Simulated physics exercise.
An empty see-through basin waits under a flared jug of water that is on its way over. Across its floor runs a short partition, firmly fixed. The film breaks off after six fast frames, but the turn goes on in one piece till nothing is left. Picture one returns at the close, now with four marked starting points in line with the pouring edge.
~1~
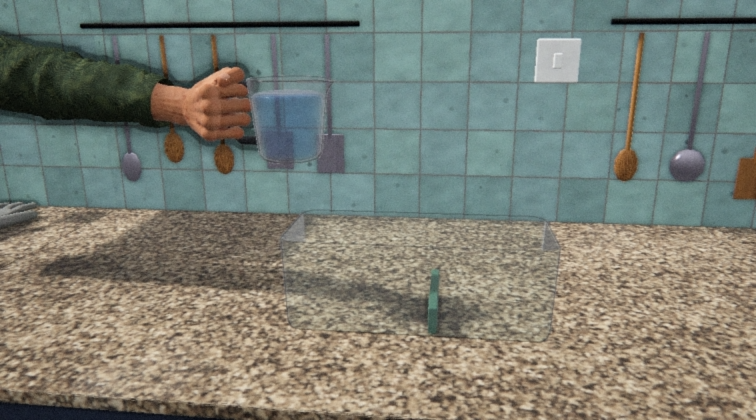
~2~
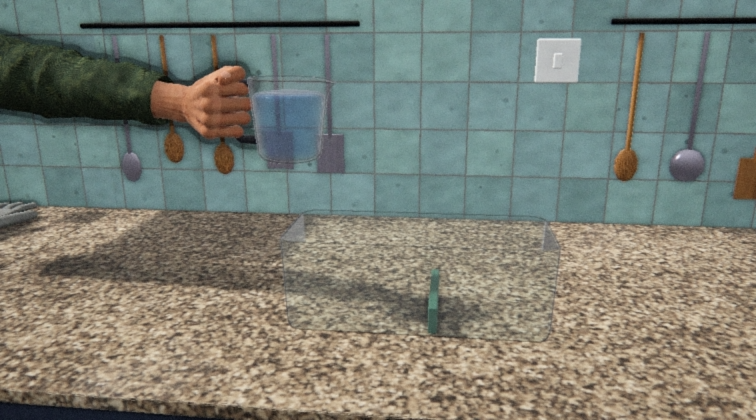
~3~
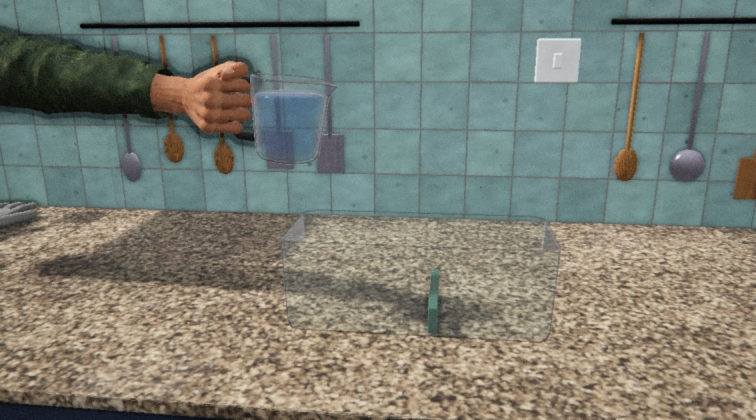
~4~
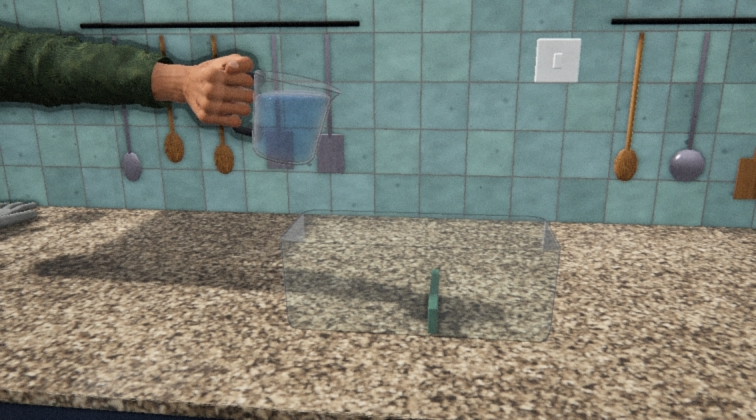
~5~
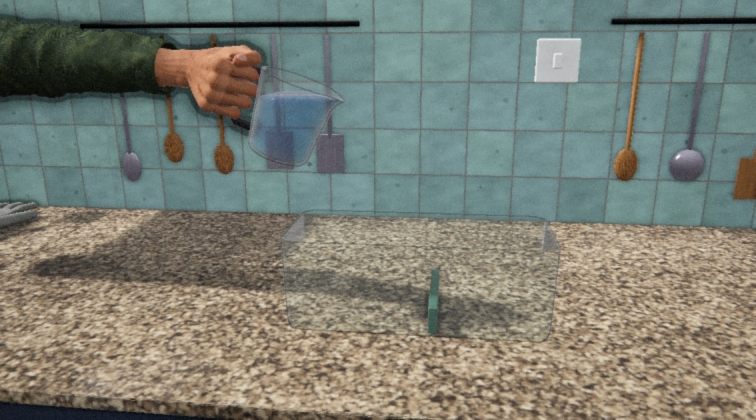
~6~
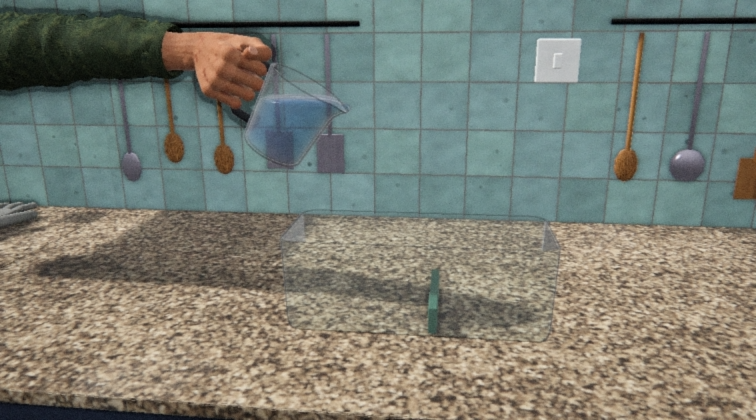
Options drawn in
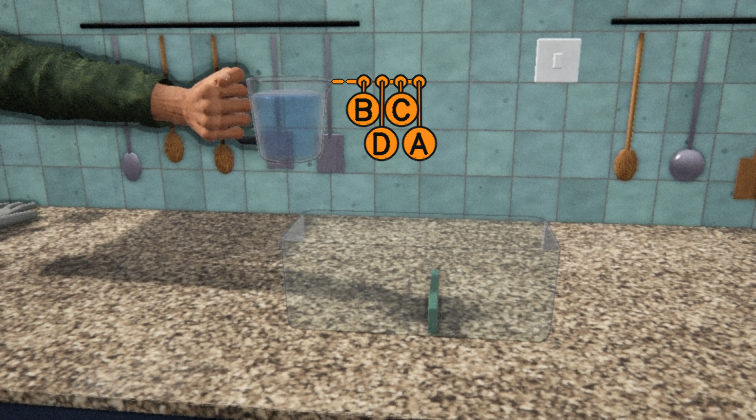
A hand in a dark green sleeve held a clear jug of blue water above an empty see-through basin on a speckled counter, then gradually tilted it to the right until the water reached its lip.
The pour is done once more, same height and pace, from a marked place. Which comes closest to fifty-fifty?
The answer is dot D.
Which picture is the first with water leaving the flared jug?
Picture 6.
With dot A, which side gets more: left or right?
More ends on the right.
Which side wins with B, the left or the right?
The left side.
In orange, A at (419, 81); B at (363, 81); C at (400, 81); D at (382, 81).
Choosing A, about 7 % ends left of the wall and 92 % right of it.
Choosing B, about 86 % ends left of the wall and 12 % right of it.
Choosing C, about 19 % ends left of the wall and 80 % right of it.
Choosing D, about 45 % ends left of the wall and 55 % right of it.
